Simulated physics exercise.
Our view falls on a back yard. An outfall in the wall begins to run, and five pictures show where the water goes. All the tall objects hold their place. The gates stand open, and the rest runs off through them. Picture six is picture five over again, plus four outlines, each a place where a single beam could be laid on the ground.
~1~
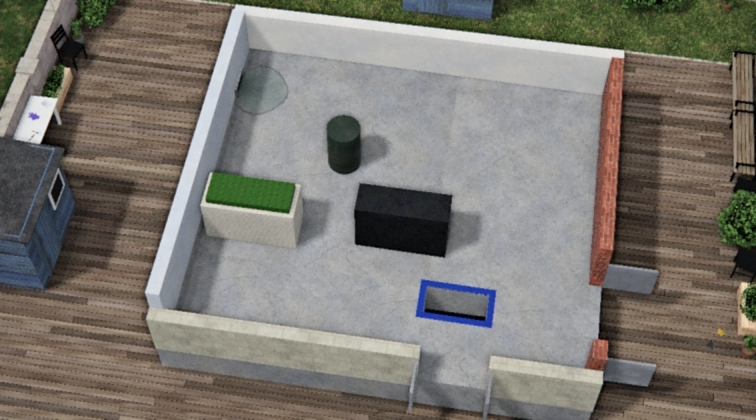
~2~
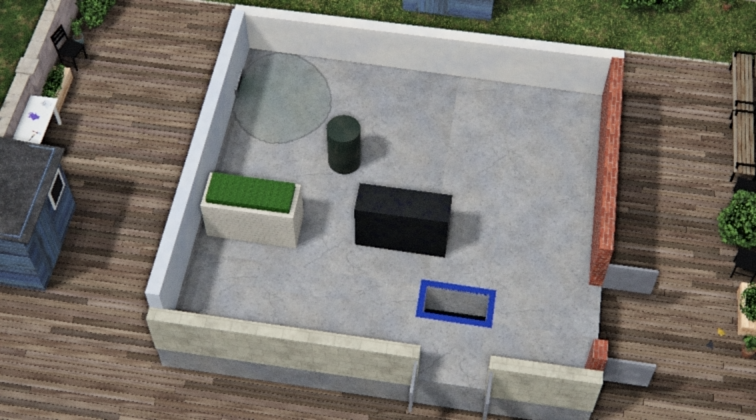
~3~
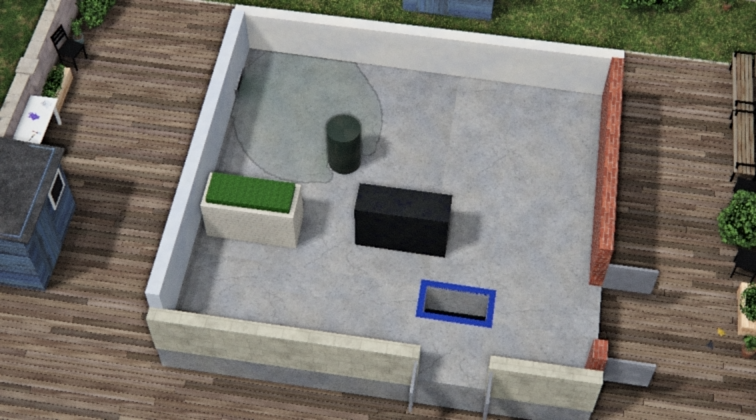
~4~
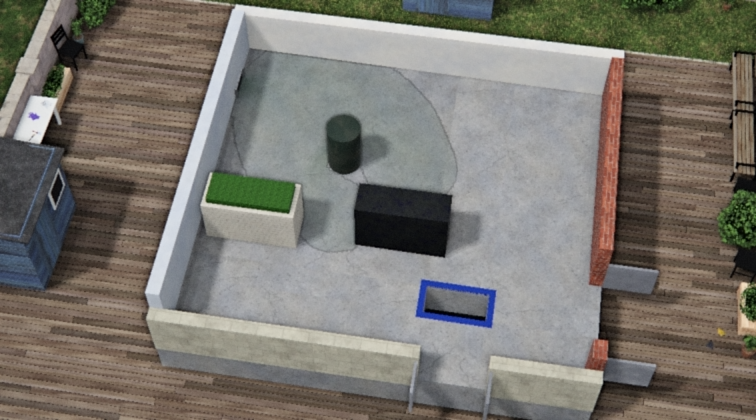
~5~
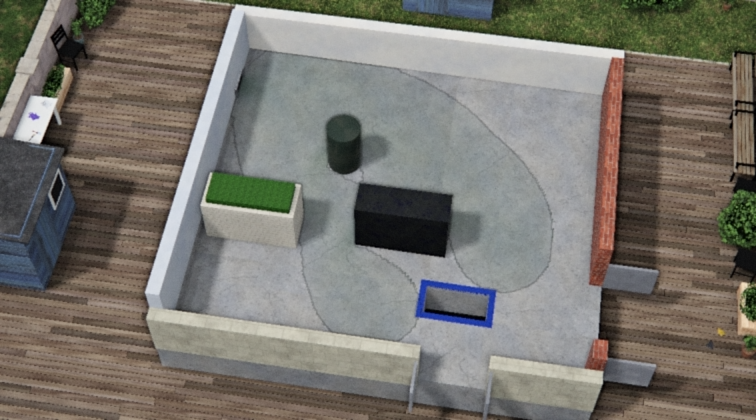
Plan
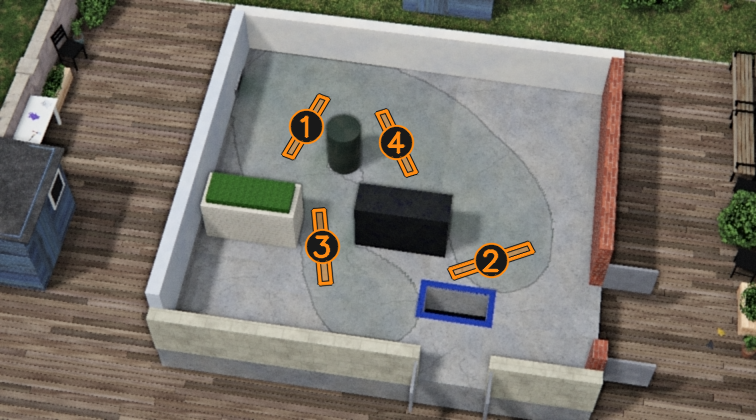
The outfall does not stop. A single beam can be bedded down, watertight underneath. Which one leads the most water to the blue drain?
Place 2.
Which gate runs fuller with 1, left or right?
The right gate.
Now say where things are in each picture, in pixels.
Outfall at (238, 83); blue drain at (456, 304); open gate at (586, 328); open gate at (453, 372); water covers 2 % of the ground and shows as far out as (281, 85); blue drain still dry.
Water covers 7 % of the ground and shows as far out as (310, 130); blue drain still dry.
Water covers 15 % of the ground and shows as far out as (372, 139); blue drain still dry.
Water covers 28 % of the ground and shows as far out as (453, 170); blue drain still dry.
Water covers 48 % of the ground and shows as far out as (544, 258); blue drain still dry.
On the marked copy, 1 from (288, 156) to (323, 97); 2 from (452, 273) to (530, 247); 3 from (318, 210) to (325, 283); 4 from (381, 112) to (411, 173).
If 1 is chosen, about 4 % of the stream runs into the blue drain, about 96 % out by the gates.
If 2 is chosen, about 10 % of the stream runs into the blue drain, about 90 % out by the gates.
If 3 is chosen, about 4 % of the stream runs into the blue drain, about 96 % out by the gates.
If 4 is chosen, about 4 % of the stream runs into the blue drain, about 96 % out by the gates.
